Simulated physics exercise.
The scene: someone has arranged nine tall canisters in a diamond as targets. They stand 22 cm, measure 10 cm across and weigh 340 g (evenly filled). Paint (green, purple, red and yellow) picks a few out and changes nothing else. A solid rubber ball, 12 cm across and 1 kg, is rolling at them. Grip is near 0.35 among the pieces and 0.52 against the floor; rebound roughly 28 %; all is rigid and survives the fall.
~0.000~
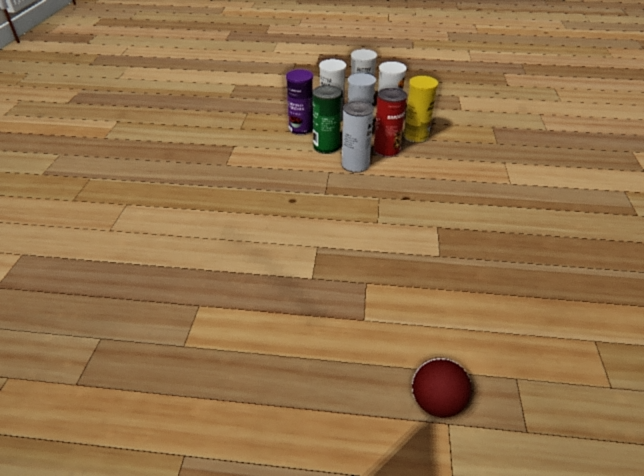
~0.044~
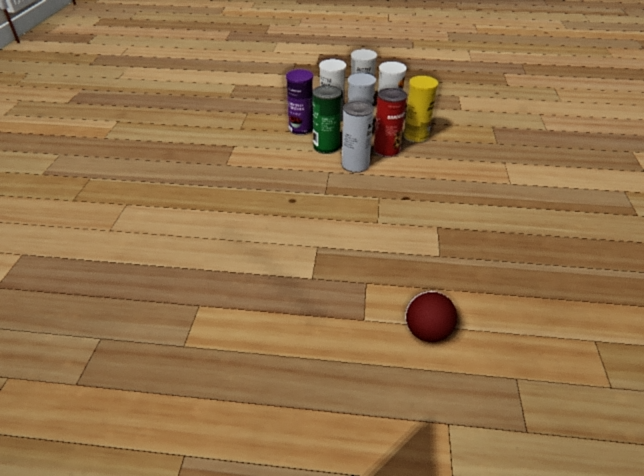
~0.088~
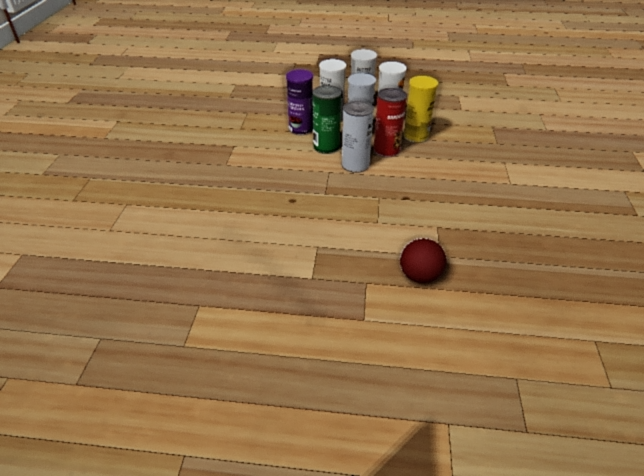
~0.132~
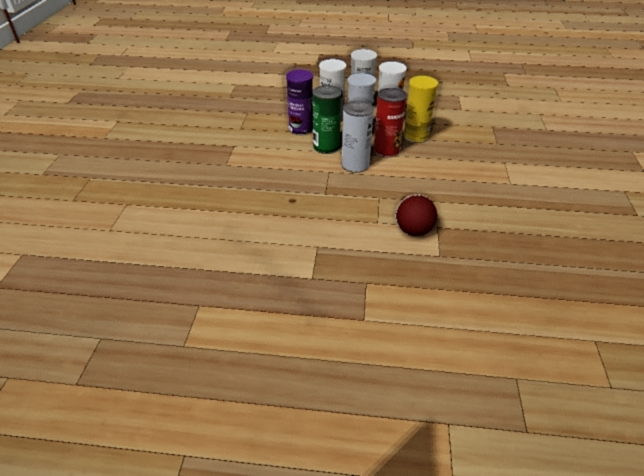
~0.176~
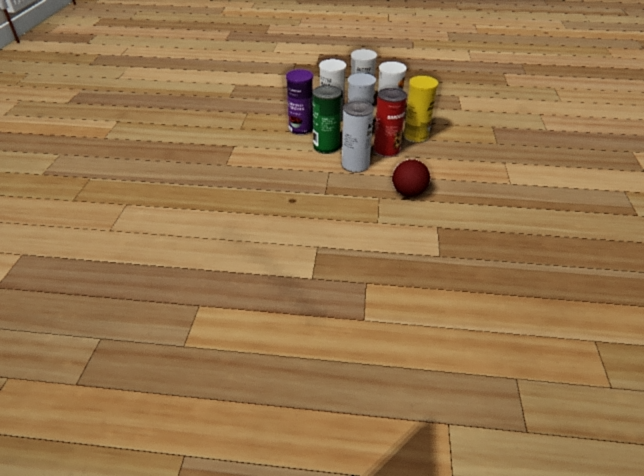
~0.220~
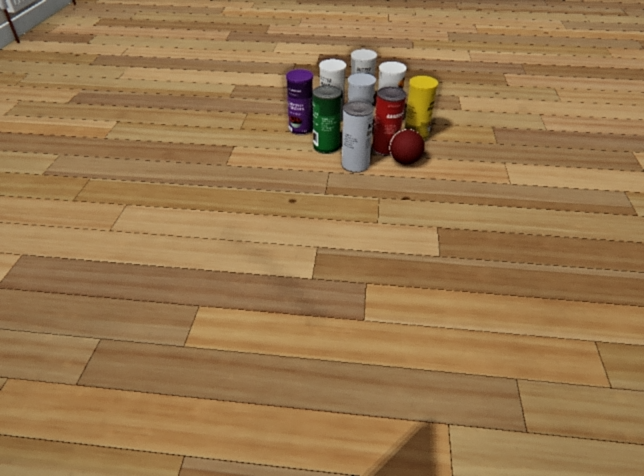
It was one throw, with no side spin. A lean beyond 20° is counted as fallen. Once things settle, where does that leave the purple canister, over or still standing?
It keeps its feet.
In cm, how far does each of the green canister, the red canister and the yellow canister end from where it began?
About: Green 0, red 30, yellow 120.
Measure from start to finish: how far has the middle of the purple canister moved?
About 0 cm.
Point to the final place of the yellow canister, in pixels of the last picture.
At about (529, 33).
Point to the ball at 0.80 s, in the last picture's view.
Near (436, 38).
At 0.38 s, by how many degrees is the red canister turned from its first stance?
Roughly 20°.
By 0.38 s, ball still moving; 2 of the 9 canisters over; purple canister unmoved; yellow canister tilted 31°.
By 0.80 s, ball still moving; 5 of the 9 canisters over; purple canister unmoved; yellow canister lying flat.
When it is over (2.2 s), ball rolling away; 5 of the 9 canisters over; purple canister unmoved; yellow canister lying flat; red canister lying flat. In pixels of the last frame, middles, purple canister near (300, 103), yellow canister near (530, 33).
